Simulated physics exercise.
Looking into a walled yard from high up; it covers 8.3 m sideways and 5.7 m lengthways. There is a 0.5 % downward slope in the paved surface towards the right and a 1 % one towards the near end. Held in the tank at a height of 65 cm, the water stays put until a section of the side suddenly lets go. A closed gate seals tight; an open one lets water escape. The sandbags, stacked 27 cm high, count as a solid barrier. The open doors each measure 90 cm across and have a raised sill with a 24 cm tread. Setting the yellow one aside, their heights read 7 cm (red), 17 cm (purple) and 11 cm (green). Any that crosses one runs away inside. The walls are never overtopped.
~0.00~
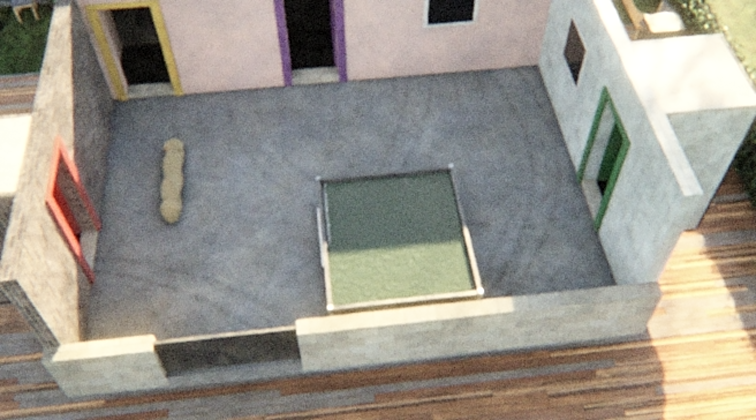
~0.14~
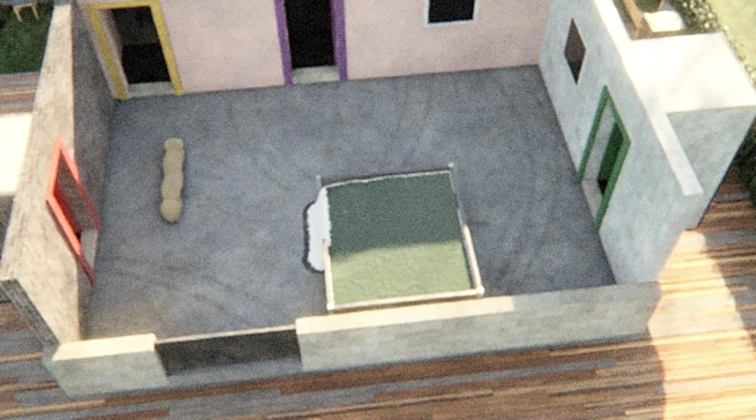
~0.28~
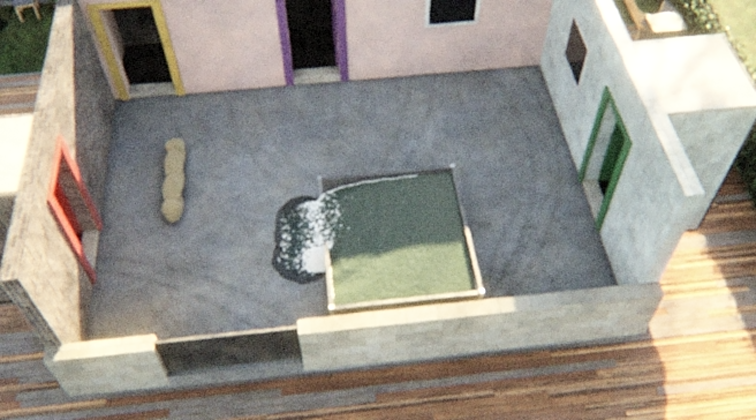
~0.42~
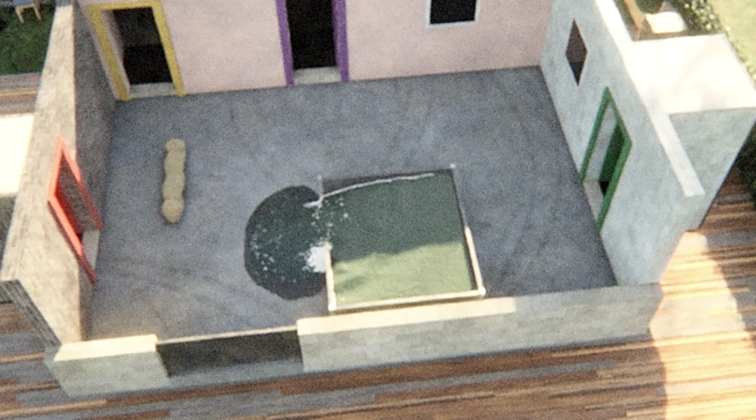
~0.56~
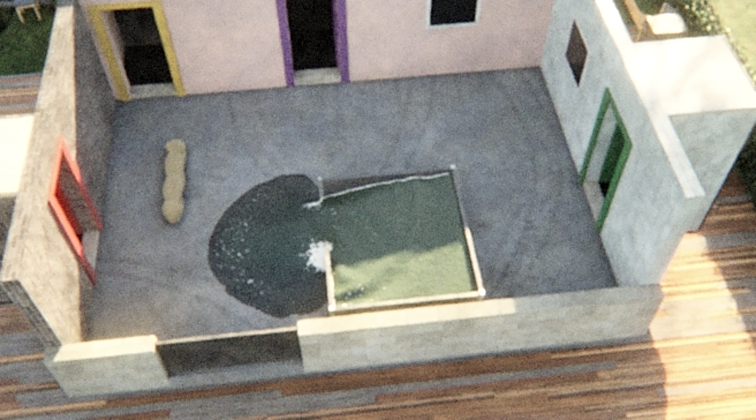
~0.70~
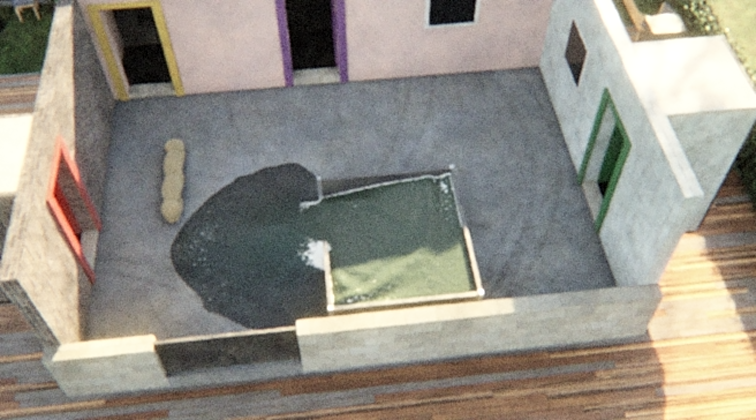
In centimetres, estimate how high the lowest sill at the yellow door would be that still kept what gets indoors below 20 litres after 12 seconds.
It comes to roughly 9.5 cm.
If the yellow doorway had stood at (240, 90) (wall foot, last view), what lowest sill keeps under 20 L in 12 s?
Minimum: Close to 13.0 cm.
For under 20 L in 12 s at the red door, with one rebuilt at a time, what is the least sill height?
Red door - some 25 centimetres.
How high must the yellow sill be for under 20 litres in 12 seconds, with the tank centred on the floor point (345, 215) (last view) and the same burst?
Then about 17 centimetres at the least.
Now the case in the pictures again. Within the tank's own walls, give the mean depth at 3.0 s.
I'd put it near 33 cm.
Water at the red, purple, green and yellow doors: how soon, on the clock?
Red 1.0 seconds, purple 3.2 seconds, green 8.5 seconds, yellow 2.2 seconds.
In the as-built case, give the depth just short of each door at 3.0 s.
Red door 21 cm, purple door 0 cm, green door 0 cm, yellow door 13 cm.
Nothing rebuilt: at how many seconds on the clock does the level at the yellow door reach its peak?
Near 2.6 seconds.
After 1.4 s water covers 30 % of the floor, deepest (36 cm) near (316, 231); it has not reached the yellow door.
After 3.0 s water covers 40 % of the floor, deepest (28 cm) near (82, 371); 13 cm at the yellow door, 5 litres in over its 11 cm sill.
After 12.0 s water covers 95 % of the floor, deepest (14 cm) near (324, 325); 7 cm at the yellow door, 11 litres in over its 11 cm sill.
At the yellow door as built, the water arrived by 2.3 s and peaked near 15 cm at 2.6 s.
With a sill of 8.5 cm, 31 litres would have come in within the 12 s; with 12 cm, 7 litres. So under 20 litres takes about 9.5 cm.
